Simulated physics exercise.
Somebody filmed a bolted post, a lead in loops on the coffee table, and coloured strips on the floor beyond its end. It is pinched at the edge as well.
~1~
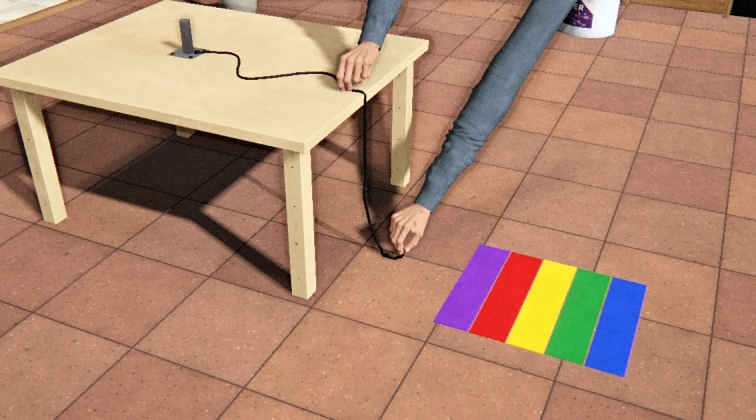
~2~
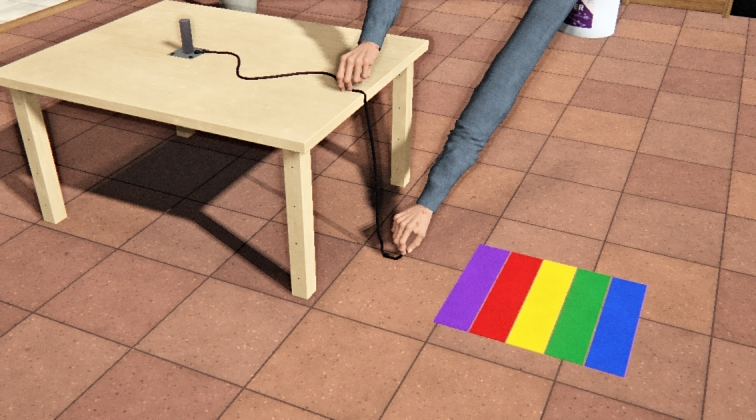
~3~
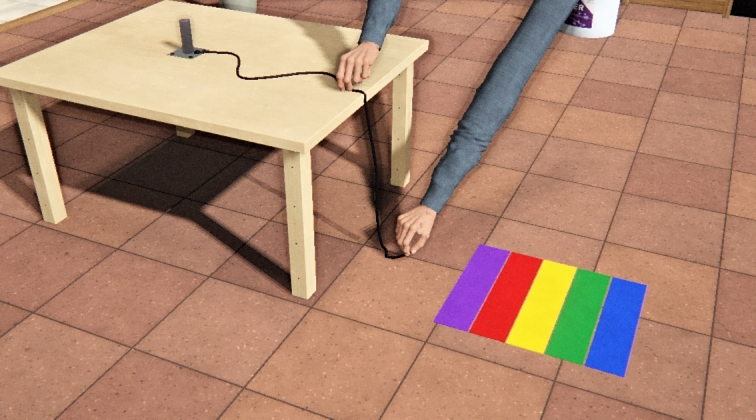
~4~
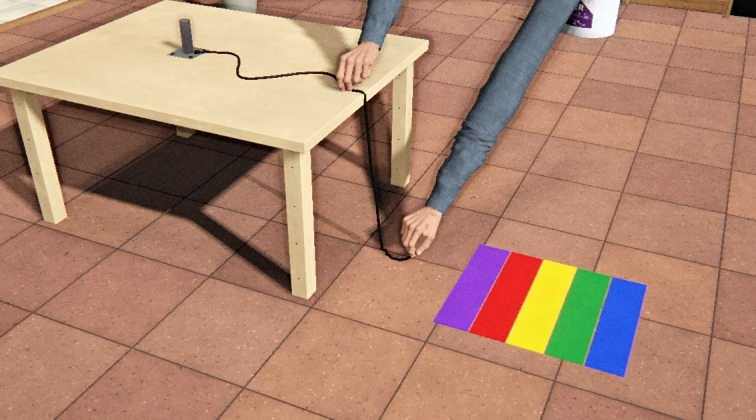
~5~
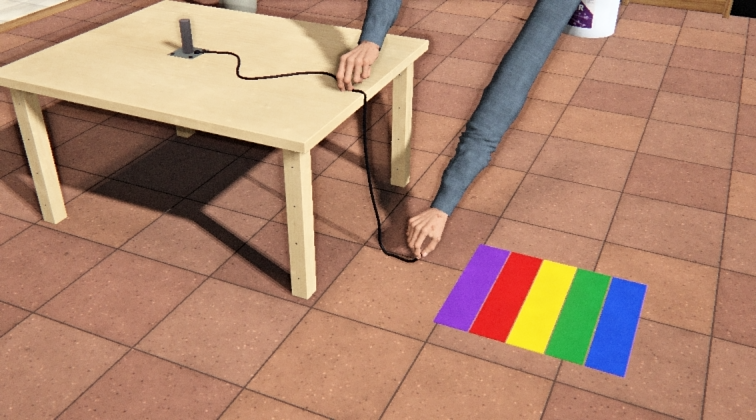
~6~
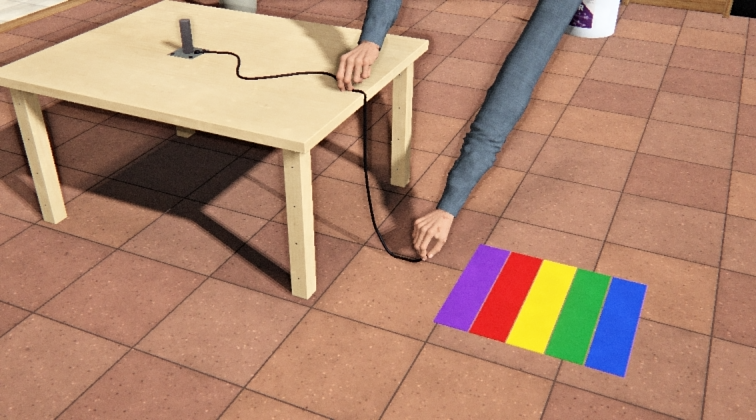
Two hands in blue-grey sleeves hold a black cord at a pale wooden table on a reddish tiled floor, viewed from above at an angle. The cord winds across the tabletop from a small dark upright piece, with purple, red, yellow, green and blue strips at lower right. One hand pinches it at the edge while the lower hand draws its hanging end slightly right; the camera stays still.
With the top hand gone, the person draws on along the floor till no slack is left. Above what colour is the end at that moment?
The green one.
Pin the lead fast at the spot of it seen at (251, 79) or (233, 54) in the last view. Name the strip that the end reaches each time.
Try by try: Yellow; green.
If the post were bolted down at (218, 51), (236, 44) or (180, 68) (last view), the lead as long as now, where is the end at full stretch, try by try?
In that order: (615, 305), (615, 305) and (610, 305).
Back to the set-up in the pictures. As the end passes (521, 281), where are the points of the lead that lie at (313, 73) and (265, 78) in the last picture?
Near (344, 87) and (302, 77).
Early on, end near (520, 281); over red.
Midway, end near (560, 291); over yellow.
At the end of the slack, end near (584, 297); over green. It halts on the green strip.
